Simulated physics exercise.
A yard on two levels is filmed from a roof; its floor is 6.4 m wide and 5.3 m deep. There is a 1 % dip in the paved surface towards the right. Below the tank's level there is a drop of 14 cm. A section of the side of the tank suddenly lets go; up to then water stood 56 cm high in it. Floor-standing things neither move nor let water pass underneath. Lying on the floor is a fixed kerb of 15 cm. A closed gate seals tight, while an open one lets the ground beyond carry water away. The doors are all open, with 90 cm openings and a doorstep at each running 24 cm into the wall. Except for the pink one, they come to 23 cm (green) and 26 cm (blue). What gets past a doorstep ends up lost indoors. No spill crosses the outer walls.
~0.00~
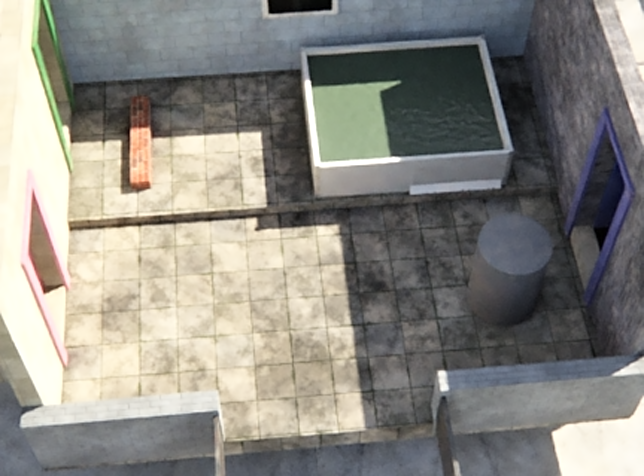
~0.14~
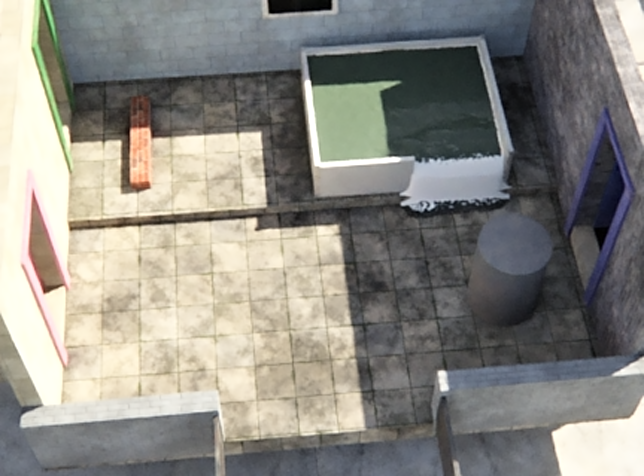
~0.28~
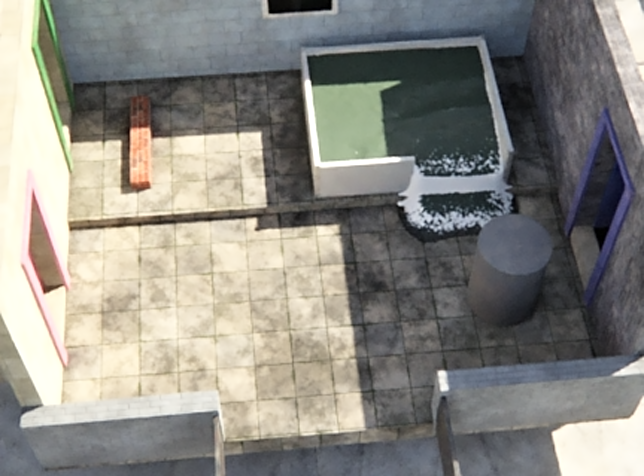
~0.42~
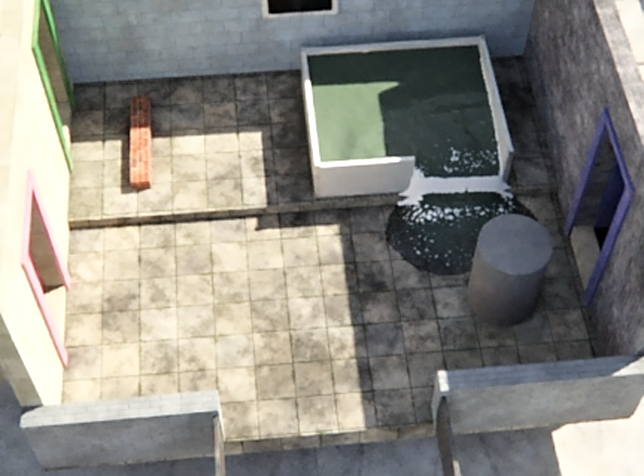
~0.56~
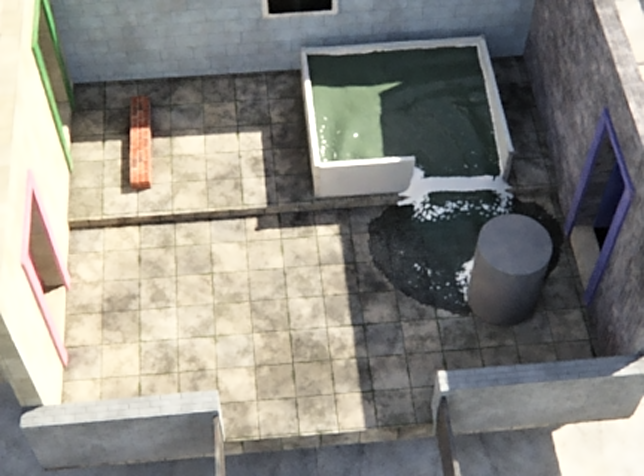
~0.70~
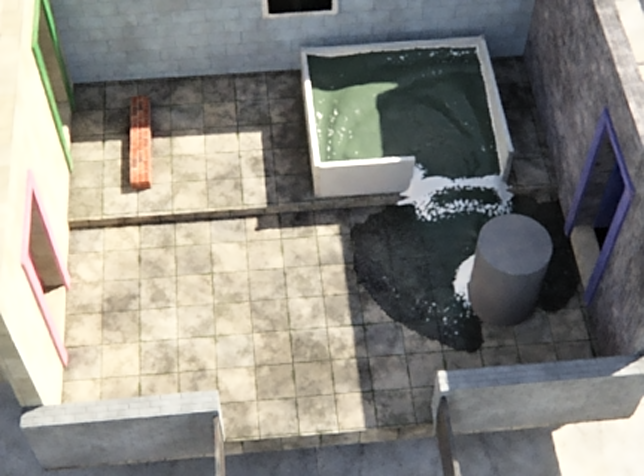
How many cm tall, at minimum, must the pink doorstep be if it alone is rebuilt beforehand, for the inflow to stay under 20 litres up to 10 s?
Around 8 cm at the least.
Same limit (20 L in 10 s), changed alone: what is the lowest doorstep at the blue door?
At blue, roughly 35 cm.
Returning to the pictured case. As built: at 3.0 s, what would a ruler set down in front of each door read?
The green door has 0 cm, the blue door 29 cm and the pink door 0 cm.
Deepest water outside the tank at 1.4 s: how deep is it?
Roughly 46 cm.
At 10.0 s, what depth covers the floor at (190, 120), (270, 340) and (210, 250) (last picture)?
About 0, 4 and 8 cm.
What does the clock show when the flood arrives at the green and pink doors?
Arrival: Green not within the 10 s, pink 4.5 s.
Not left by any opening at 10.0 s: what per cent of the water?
Around 70 percent is still there.
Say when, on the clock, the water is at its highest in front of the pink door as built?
I'd guess close to 5.5 seconds.
After 1.4 s water covers 25 % of the floor, deepest (46 cm) near (486, 269); it has not reached the pink door.
After 3.0 s water covers 45 % of the floor, deepest (34 cm) near (486, 269); it has not reached the pink door.
After 10.0 s water covers 70 % of the floor, deepest (14 cm) near (446, 213); 10 cm at the pink door, 1 litre in over its 13 cm doorstep.
At the pink door as built, the water arrived by 4.4 s and peaked near 14 cm at 5.4 s.
With a doorstep of 6.5 cm, 38 litres would have come in within the 10 s; with 9 cm, 13 litres. So under 20 litres takes about 8 cm.
